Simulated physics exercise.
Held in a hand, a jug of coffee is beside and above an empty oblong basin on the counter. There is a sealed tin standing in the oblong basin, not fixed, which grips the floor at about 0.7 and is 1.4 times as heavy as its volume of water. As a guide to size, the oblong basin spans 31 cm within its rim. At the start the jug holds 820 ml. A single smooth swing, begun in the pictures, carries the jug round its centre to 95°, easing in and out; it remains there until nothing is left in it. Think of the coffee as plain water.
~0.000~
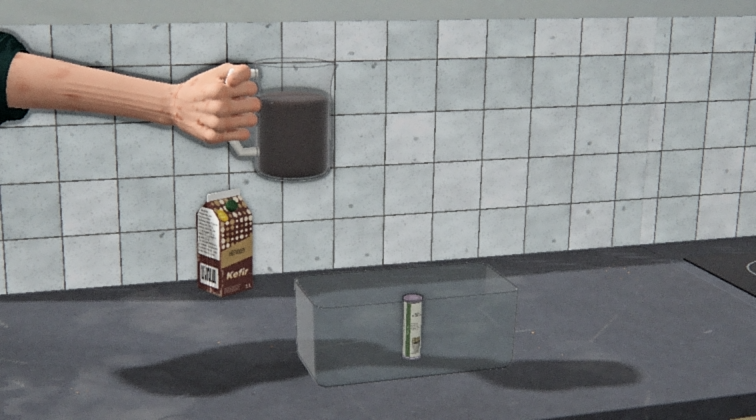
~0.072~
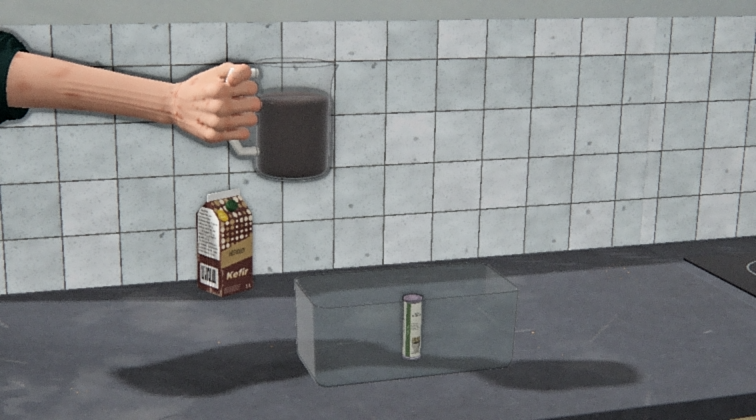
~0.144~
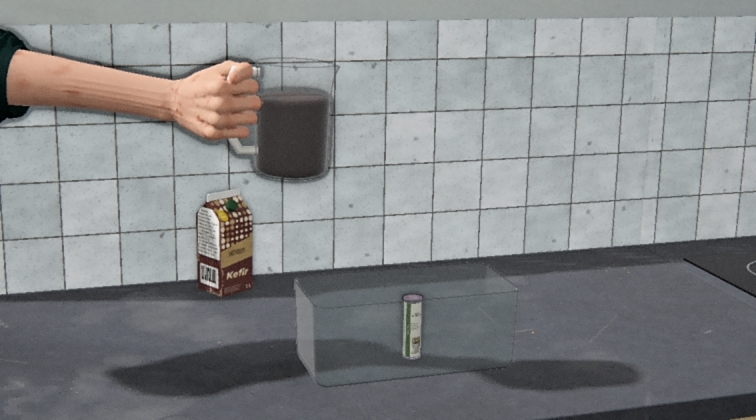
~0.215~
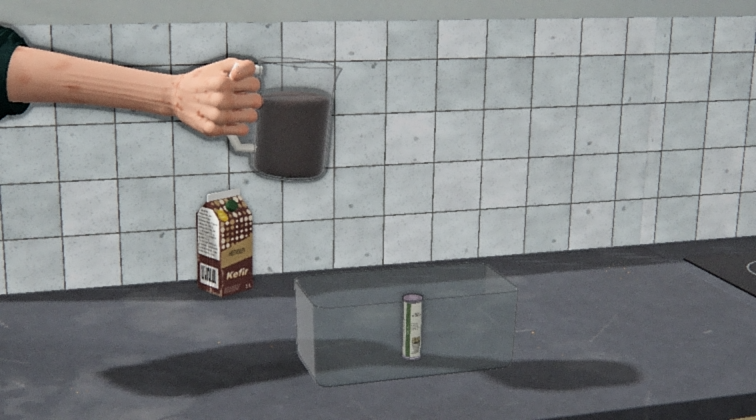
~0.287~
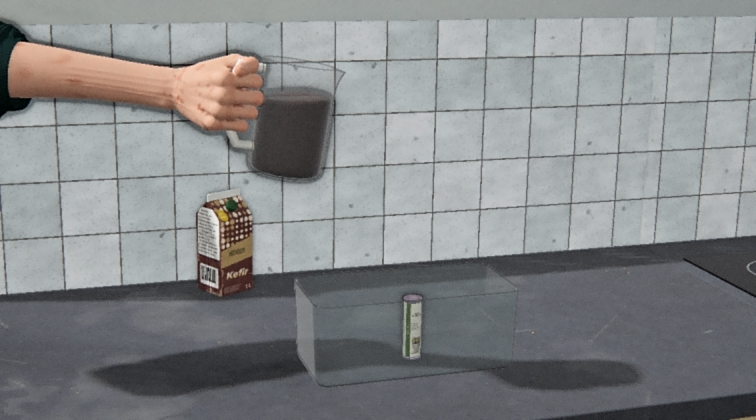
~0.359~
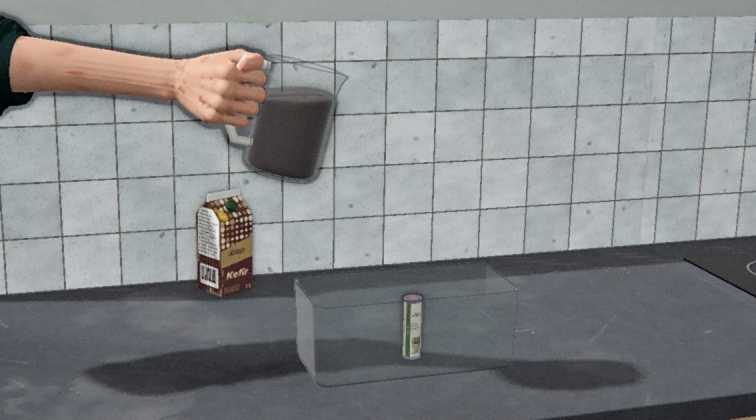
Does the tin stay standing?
It will stay erect.
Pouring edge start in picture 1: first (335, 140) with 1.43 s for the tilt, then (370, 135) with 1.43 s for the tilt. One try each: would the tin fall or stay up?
Run one: It tumbles. Run two: It does not tip.
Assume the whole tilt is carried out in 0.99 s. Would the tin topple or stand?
The tin keeps standing.
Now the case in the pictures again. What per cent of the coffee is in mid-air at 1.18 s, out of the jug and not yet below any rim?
Around 26 per cent of the liquid is in flight.
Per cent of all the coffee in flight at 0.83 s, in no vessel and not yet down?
Near 2 per cent of it all.
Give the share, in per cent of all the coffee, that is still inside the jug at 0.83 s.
I'd estimate some 98 % remains.
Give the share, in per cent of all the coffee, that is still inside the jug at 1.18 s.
I'd say some 62 per cent remains.
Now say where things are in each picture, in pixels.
The first picture shows tilt 0°; pouring edge (337, 63); surface from (256, 98) to (326, 96); the oblong basin's rim runs from (304, 294) to (502, 277); the tin's top is at (413, 301).
The second picture shows tilt 1°; pouring edge (338, 63); surface from (257, 99) to (326, 96).
The third picture shows tilt 2°; pouring edge (339, 65); surface from (257, 98) to (327, 96).
The fourth picture shows tilt 5°; pouring edge (342, 67); surface from (258, 99) to (328, 96).
The fifth picture shows tilt 9°; pouring edge (345, 71); surface from (258, 98) to (329, 97).
The sixth picture shows tilt 14°; pouring edge (348, 75); surface from (259, 100) to (331, 97).
Then, 0.83 s in, the tilt is 59° and 98 per cent is still to pour; the tin stands where it began.
Then, 1.18 s in, the tilt is 88° and 62 per cent is still to pour; the tin stands where it began.
Then, 1.54 s in, the tilt is 95° and 18 per cent is still to pour; the tin stands where it began.
Then, 1.93 s in, the tilt is 95° and 4 per cent is still to pour; the tin stands where it began.
Finally, the tin stands where it began.
